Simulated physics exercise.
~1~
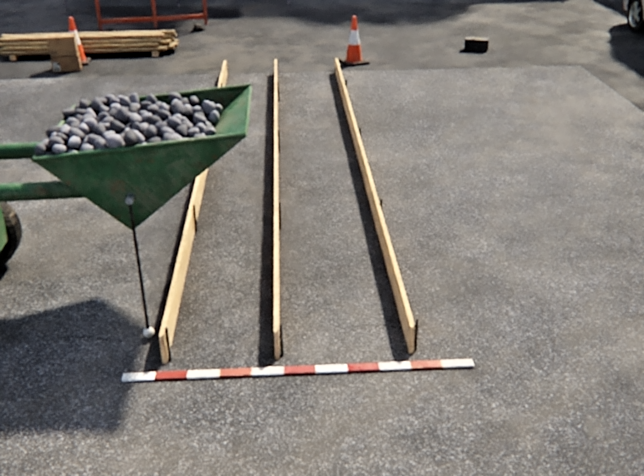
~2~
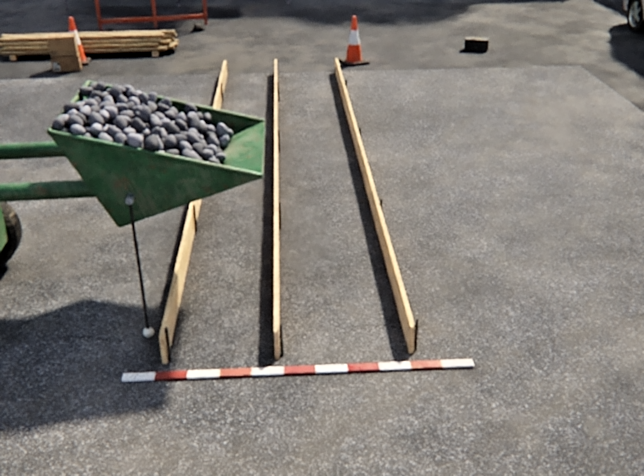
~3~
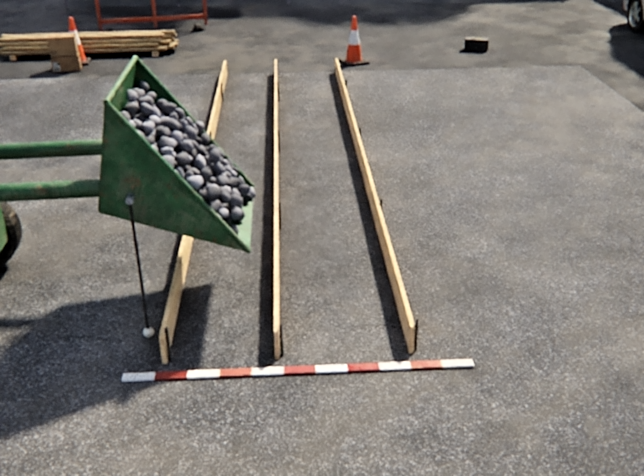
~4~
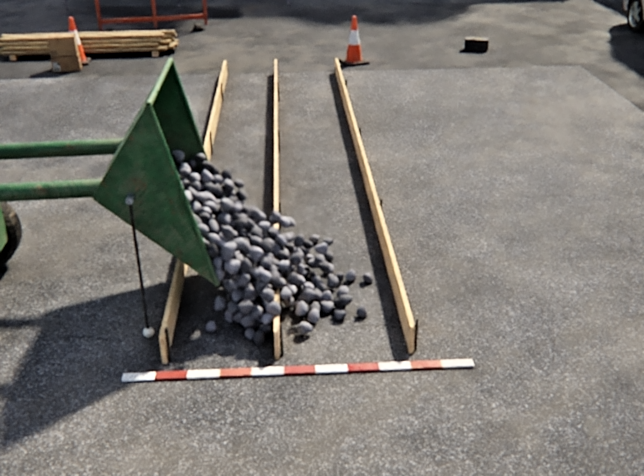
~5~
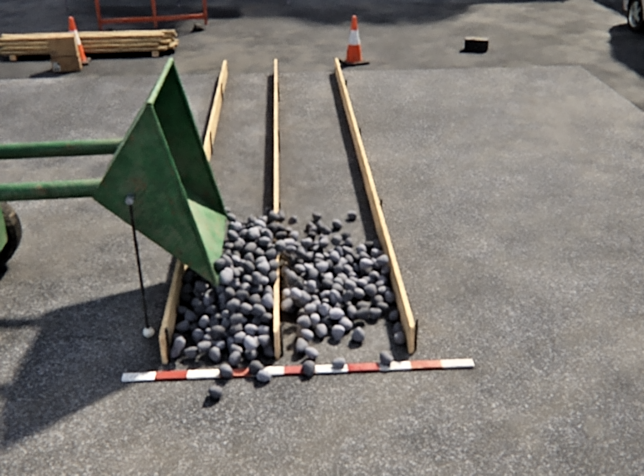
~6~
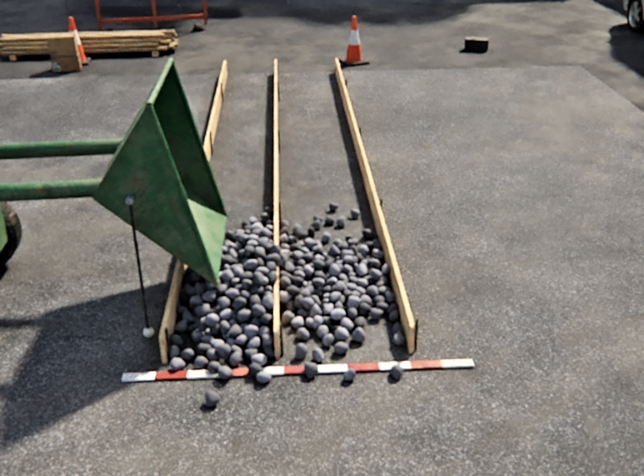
The video shows a green loader bucket full of rounded grey stones tipping to the right over wooden planks laid on tarmac; the stones pour out, spread across both bays and settle, with a few beyond the red and white staff and the bucket still tilted.
